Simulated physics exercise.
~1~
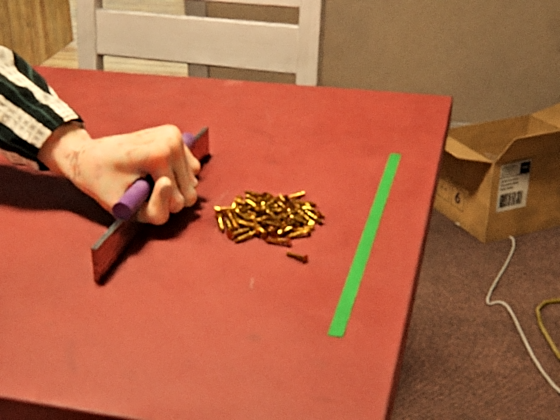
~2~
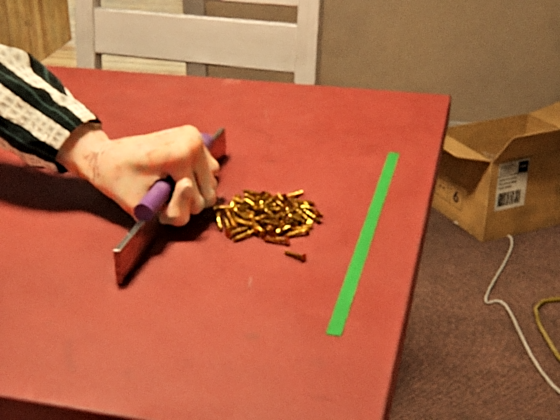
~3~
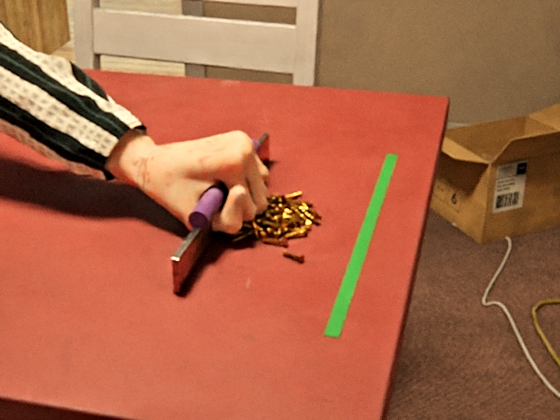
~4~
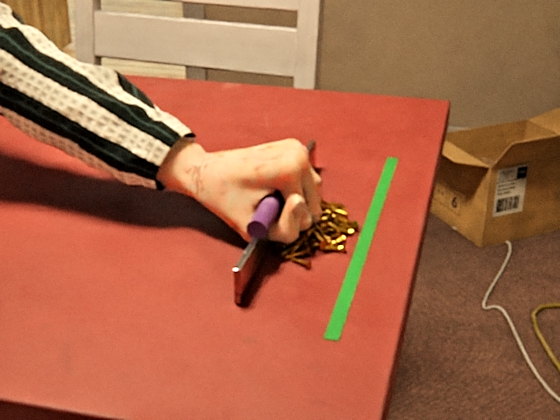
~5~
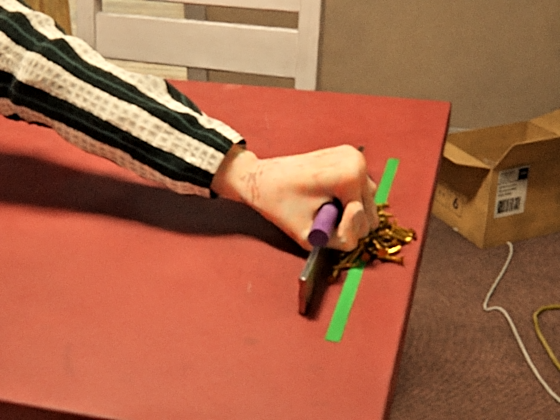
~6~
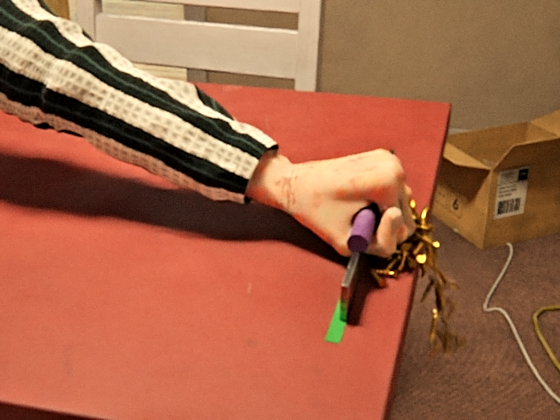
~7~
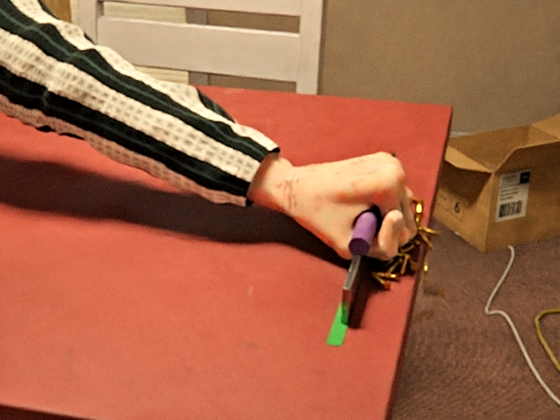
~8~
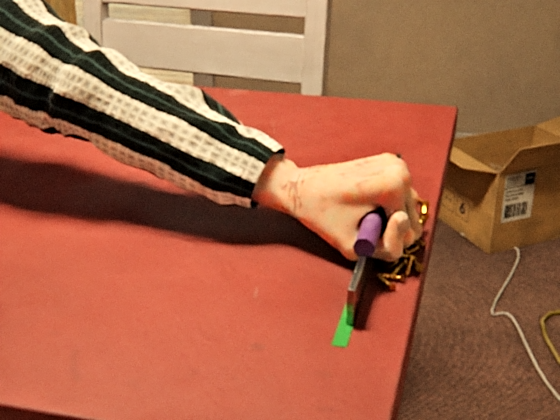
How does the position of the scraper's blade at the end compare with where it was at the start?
At the start the blade is toward the left part of the table, well short of the green tape, and at the end it rests at the tape, near the table's right edge.
